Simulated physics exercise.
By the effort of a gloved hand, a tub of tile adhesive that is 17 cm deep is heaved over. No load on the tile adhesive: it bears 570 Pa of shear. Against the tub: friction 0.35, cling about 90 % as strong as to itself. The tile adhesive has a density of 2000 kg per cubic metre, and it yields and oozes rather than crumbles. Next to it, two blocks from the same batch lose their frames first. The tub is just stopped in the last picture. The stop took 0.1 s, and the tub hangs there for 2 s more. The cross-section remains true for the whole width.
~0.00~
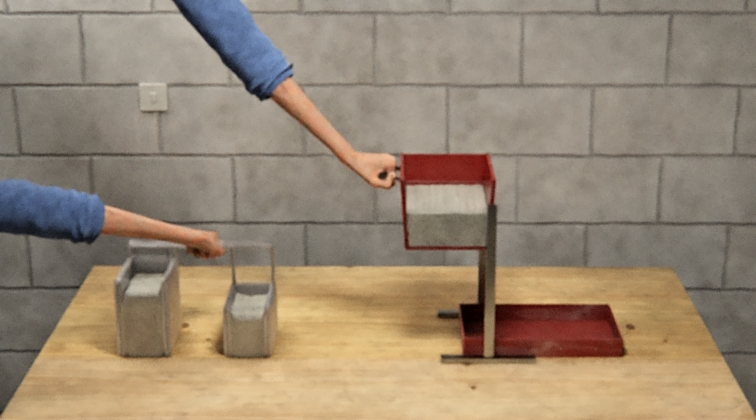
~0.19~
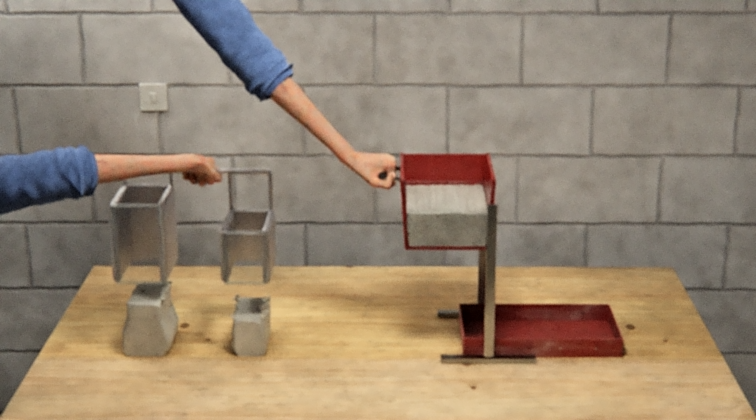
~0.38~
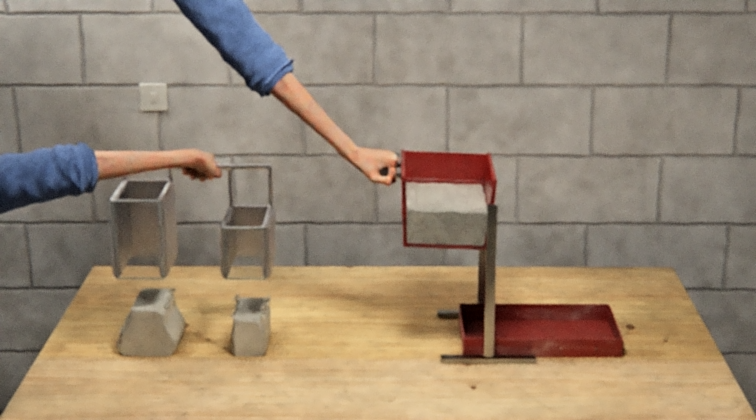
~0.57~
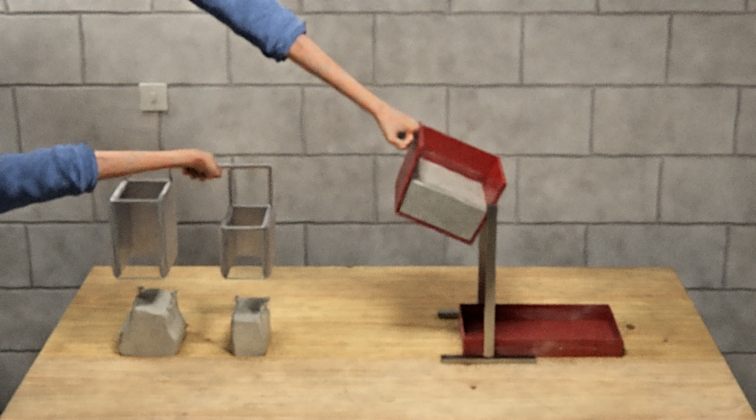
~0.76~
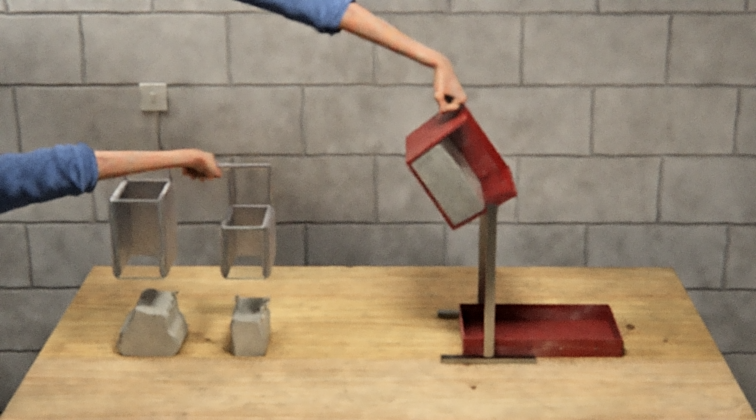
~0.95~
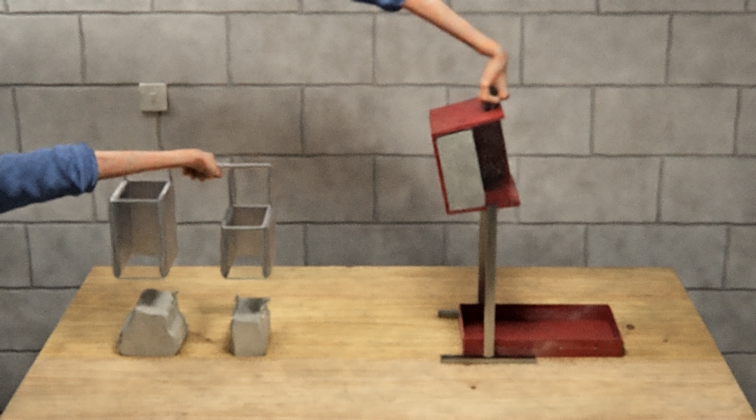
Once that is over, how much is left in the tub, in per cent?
100 %.
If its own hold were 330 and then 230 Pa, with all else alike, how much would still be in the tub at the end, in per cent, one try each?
Result: 95 % for the first case, 80 % for the second.
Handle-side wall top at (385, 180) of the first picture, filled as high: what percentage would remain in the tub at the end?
Remaining in tub at end: Approx. 100 %.
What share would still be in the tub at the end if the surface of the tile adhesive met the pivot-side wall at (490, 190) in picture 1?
Then about 70 %.
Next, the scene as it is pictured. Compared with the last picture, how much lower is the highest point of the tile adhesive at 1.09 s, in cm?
Roughly 2 cm.
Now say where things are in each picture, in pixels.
In the first frame, handle-side rim at (404, 181), tilt 0 degrees; top of the tile adhesive at (459, 213); blocks stand 17 cm, 11 cm (left to right).
In the second frame, handle-side rim at (404, 181), tilt 0 degrees; top of the tile adhesive at (459, 213); blocks stand 15 cm, 11 cm (left to right).
In the third frame, handle-side rim at (405, 178), tilt 2 degrees; top of the tile adhesive at (410, 210); blocks stand 13 cm, 11 cm (left to right).
In the fourth frame, handle-side rim at (423, 149), tilt 24 degrees; top of the tile adhesive at (415, 182); blocks stand 13 cm, 11 cm (left to right).
In the fifth frame, handle-side rim at (466, 122), tilt 55 degrees; top of the tile adhesive at (440, 146); blocks stand 13 cm, 11 cm (left to right).
In the sixth frame, handle-side rim at (504, 119), tilt 79 degrees; top of the tile adhesive at (469, 132); blocks stand 13 cm, 11 cm (left to right).
After 1.09 s, the tub is at 79 degrees and holds 100 %.
After 1.26 s, the tub is at 79 degrees and holds 100 %.
After 1.43 s, the tub is at 79 degrees and holds 100 %.
After 1.60 s, the tub is at 79 degrees and holds 100 %.
After 2.95 s, at the end, the tub is at 79 degrees and holds 100 %.
